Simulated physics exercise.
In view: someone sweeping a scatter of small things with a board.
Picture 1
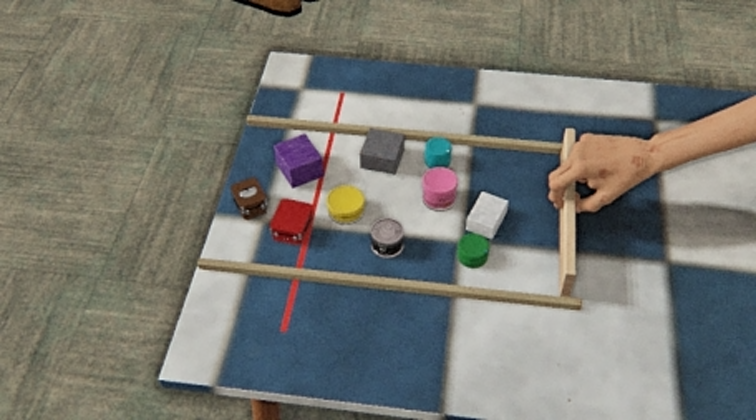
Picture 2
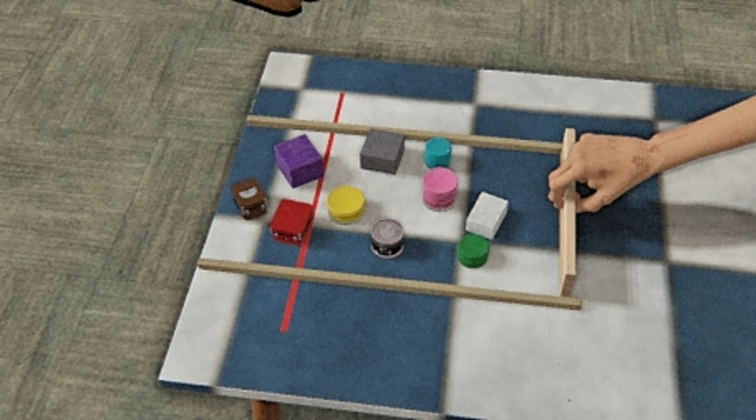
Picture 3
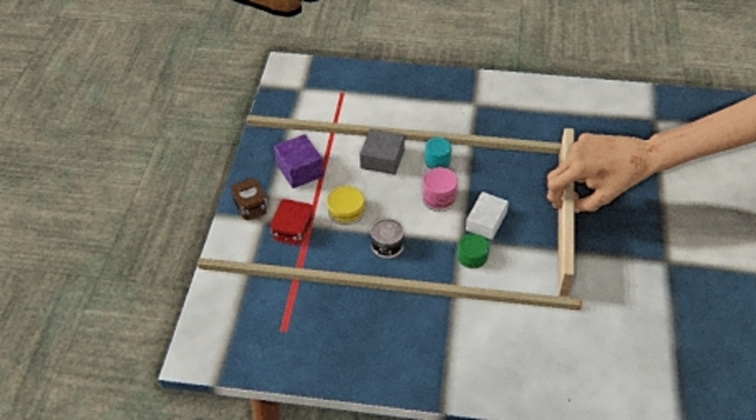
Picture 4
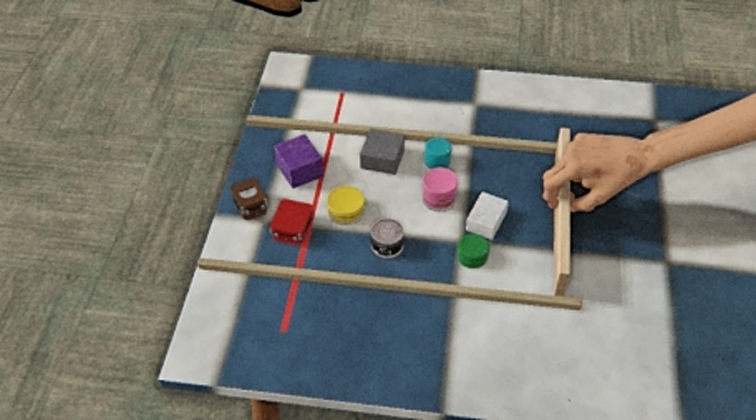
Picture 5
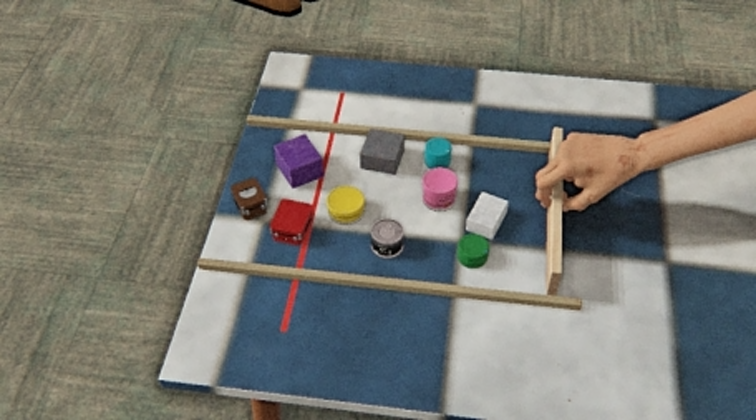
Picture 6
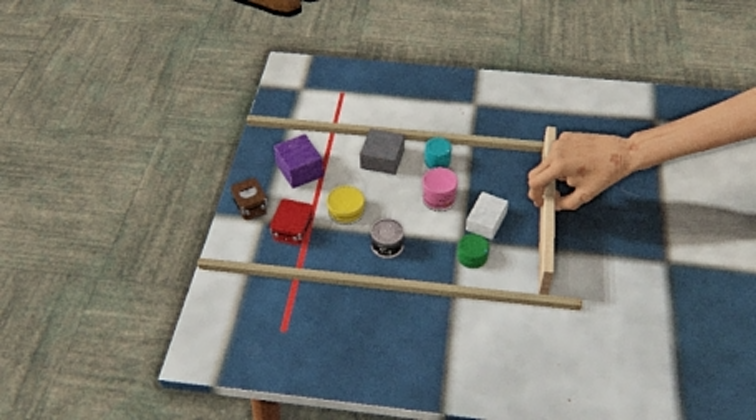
A hand holding a wooden board upright slides it slightly left between two wooden strips on a checkered surface, while the scattered small blocks and round containers ahead of it, some near a red line, stay still.
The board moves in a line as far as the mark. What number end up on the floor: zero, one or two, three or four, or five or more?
Outcome: The number that fall off is zero.
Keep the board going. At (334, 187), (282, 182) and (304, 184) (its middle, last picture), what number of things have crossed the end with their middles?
It would be 0, 3 and 0.
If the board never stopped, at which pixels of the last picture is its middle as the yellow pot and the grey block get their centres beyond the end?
About (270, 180), and (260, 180) for the other.
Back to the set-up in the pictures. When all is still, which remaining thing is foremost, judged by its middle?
The brown case.
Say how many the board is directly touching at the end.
4 of them.
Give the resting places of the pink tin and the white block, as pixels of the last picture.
Near (304, 170) and (300, 201).
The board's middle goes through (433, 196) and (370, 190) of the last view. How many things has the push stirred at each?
At the one place 5, at the other 8.
Soon after, none off yet; brown case at rest near (250, 200); purple block at rest near (299, 161); red case at rest near (292, 222).
At rest, the number that fall off is zero.
